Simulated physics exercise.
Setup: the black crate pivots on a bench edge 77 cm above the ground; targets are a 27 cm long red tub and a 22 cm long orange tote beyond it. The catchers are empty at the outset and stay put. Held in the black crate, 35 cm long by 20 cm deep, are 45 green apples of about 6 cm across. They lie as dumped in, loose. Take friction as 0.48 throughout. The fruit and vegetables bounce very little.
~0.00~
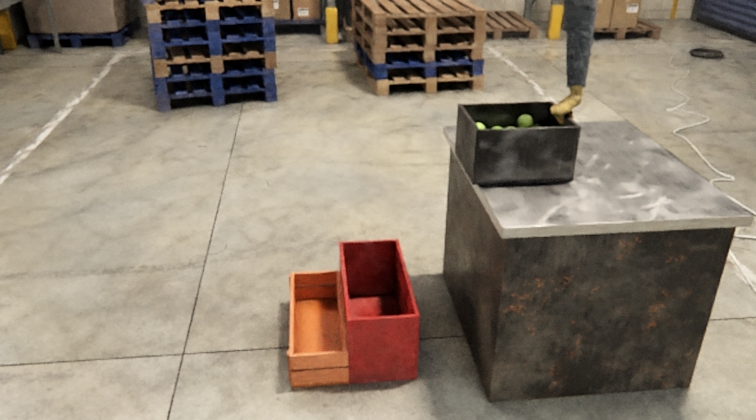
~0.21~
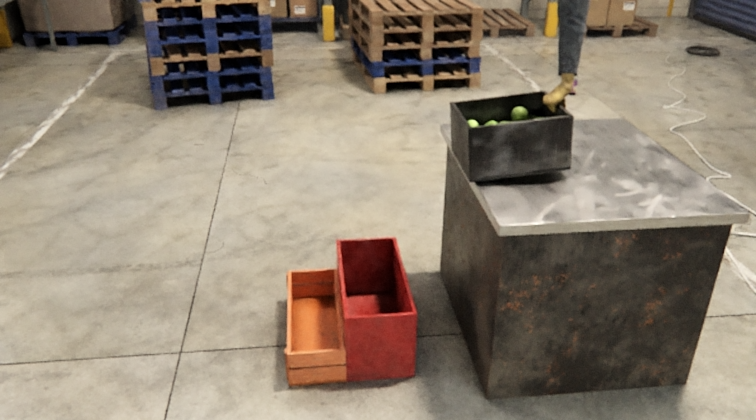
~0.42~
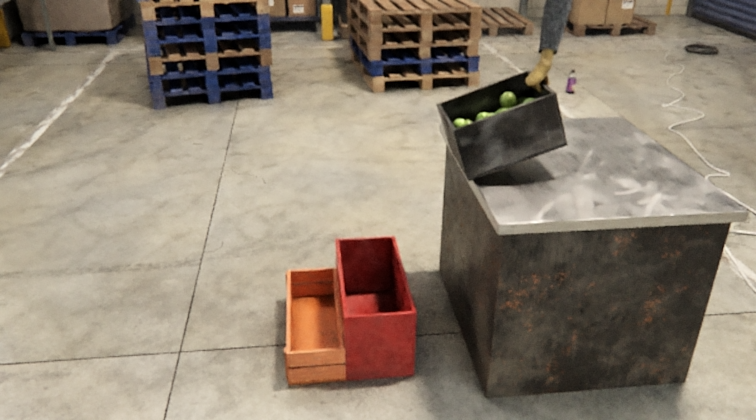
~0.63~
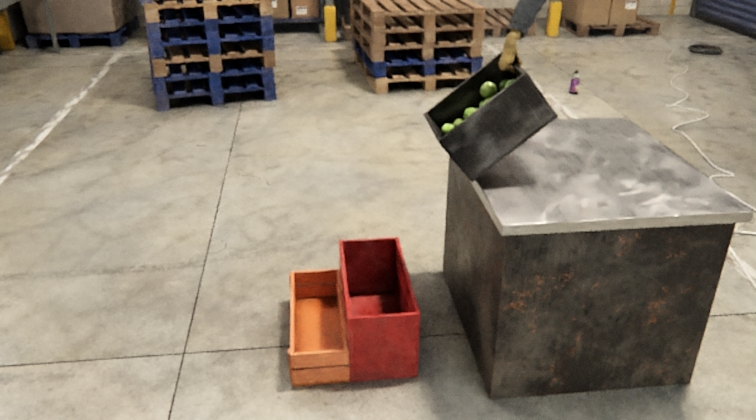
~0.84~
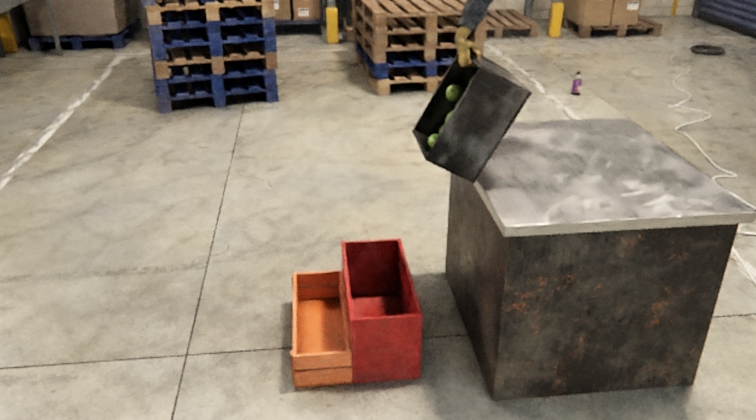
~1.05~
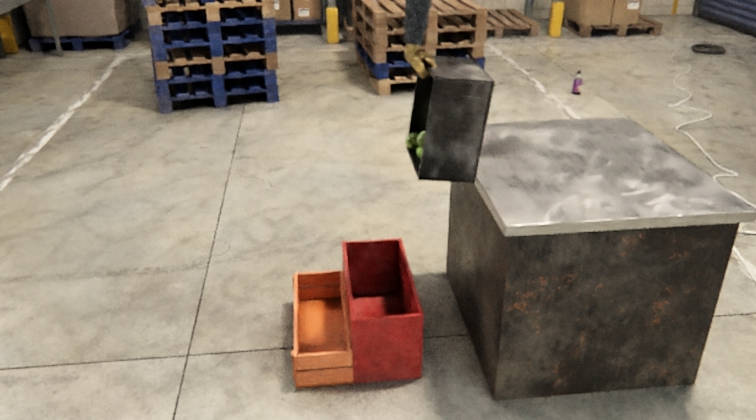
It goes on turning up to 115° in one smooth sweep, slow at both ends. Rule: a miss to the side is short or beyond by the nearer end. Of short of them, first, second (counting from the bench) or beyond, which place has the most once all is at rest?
At rest, the most are at the place given as nearer.
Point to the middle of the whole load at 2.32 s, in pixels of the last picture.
Roughly at pixel (368, 321).
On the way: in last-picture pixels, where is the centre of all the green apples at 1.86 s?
Centre: Approx. (370, 316).
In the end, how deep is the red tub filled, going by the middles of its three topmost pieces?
I'd say near 9 cm.
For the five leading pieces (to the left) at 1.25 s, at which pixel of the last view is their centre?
They are centred near (399, 172).
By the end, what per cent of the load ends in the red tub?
It works out to roughly 75 percent.
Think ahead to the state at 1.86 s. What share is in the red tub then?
Estimate for then: Some 55 percent.
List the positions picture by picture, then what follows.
In the first picture (we follow the rim corner now nearest the camera), black crate at (480, 130); red tub at (351, 319); tilt 0°; nothing out yet.
Black crate at (472, 128); tilt 5°, in the second picture.
Black crate at (456, 129); tilt 19°, in the third picture.
Black crate at (441, 139); tilt 39°, in the fourth picture.
Black crate at (427, 156); tilt 61°, in the fifth picture.
Black crate at (419, 175); red tub at (355, 319); tilt 83°; nothing out yet, in the sixth picture.
After 1.25 s, tilt 100°; 41 still in the black crate and 4 in the air.
After 1.51 s, tilt 114°; 18 still in the black crate, 3 in the red tub and 24 in the air.
After 1.86 s, tilt 115°; 24 in the red tub, 6 in the orange tote, 1 on the ground beyond the orange tote and 14 in the air.
Outcome (at 2.32 s), 33 in the red tub, 8 in the orange tote and 4 on the ground beyond the orange tote.
